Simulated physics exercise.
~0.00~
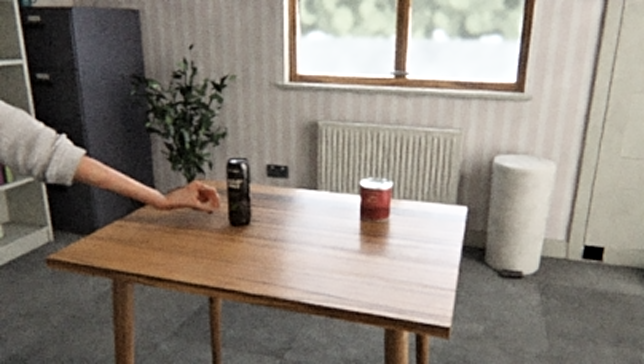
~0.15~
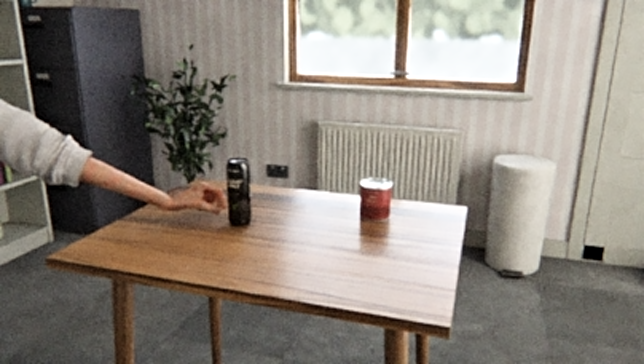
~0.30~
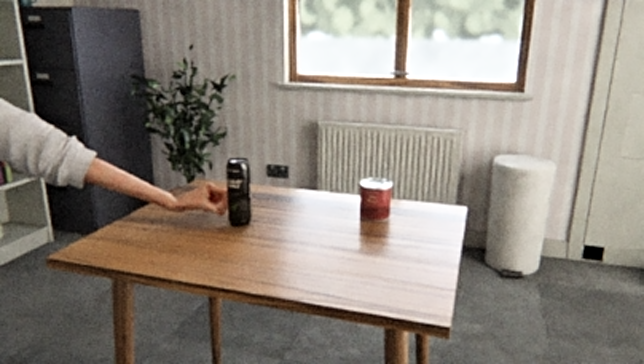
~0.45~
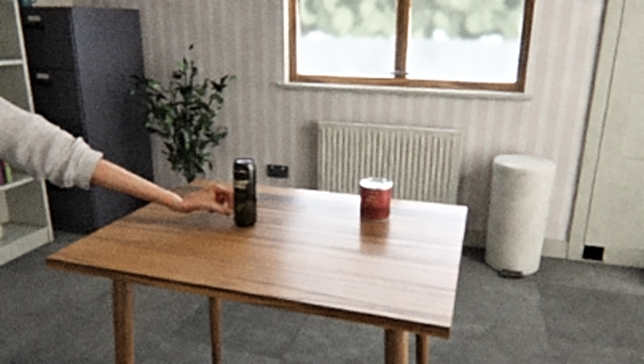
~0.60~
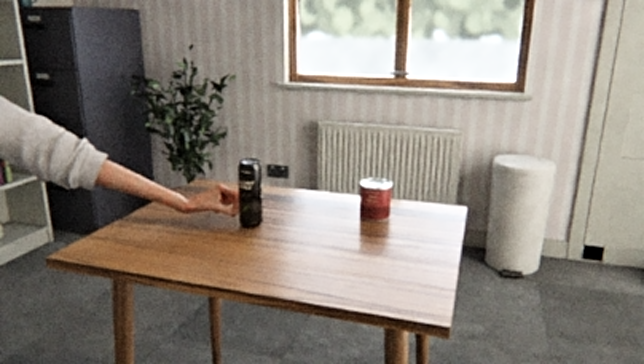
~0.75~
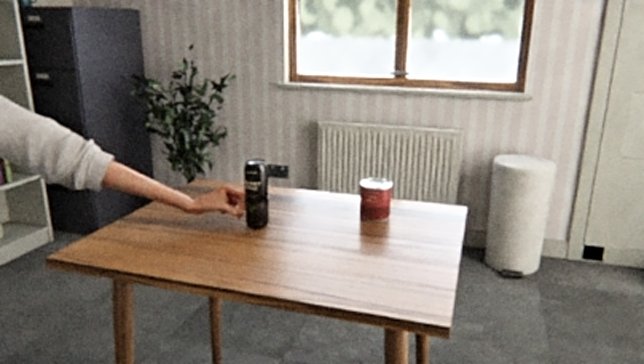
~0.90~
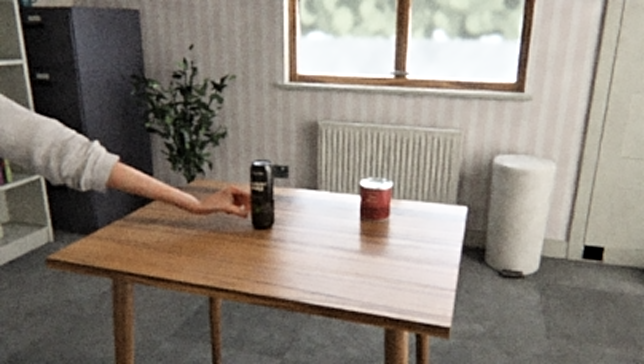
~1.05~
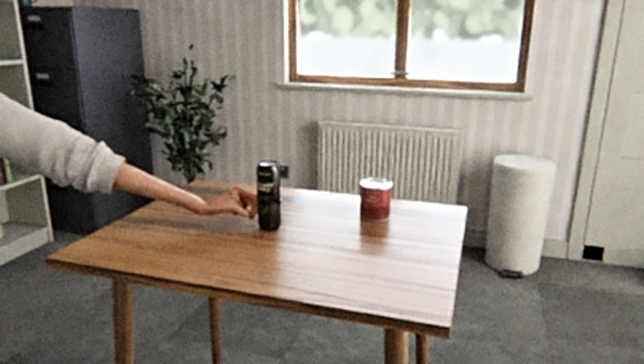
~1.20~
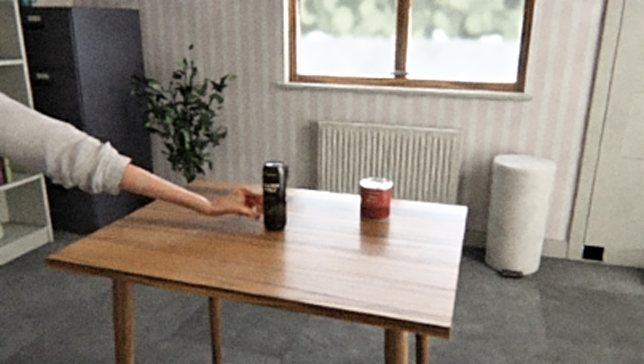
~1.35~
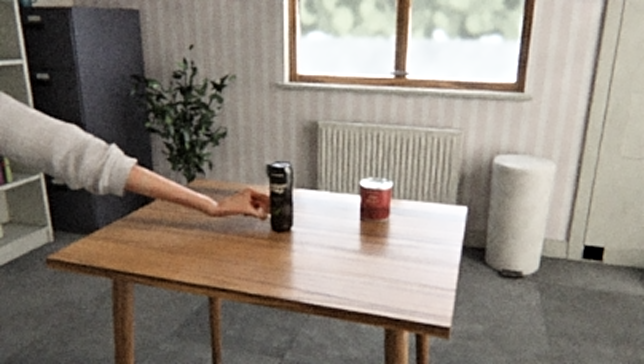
The clip opens on a wooden table in a room with a window, a radiator and a leafy plant, where a tall black can stands to the left of a short red tin. An arm in a pale sleeve reaches in from the left, its hand close to the black can. The hand moves up to the can and begins to push it to the right. The can slides slowly across the tabletop, staying upright as the hand follows. It ends upright and nearer the red tin, which has not moved, with the hand still beside it.
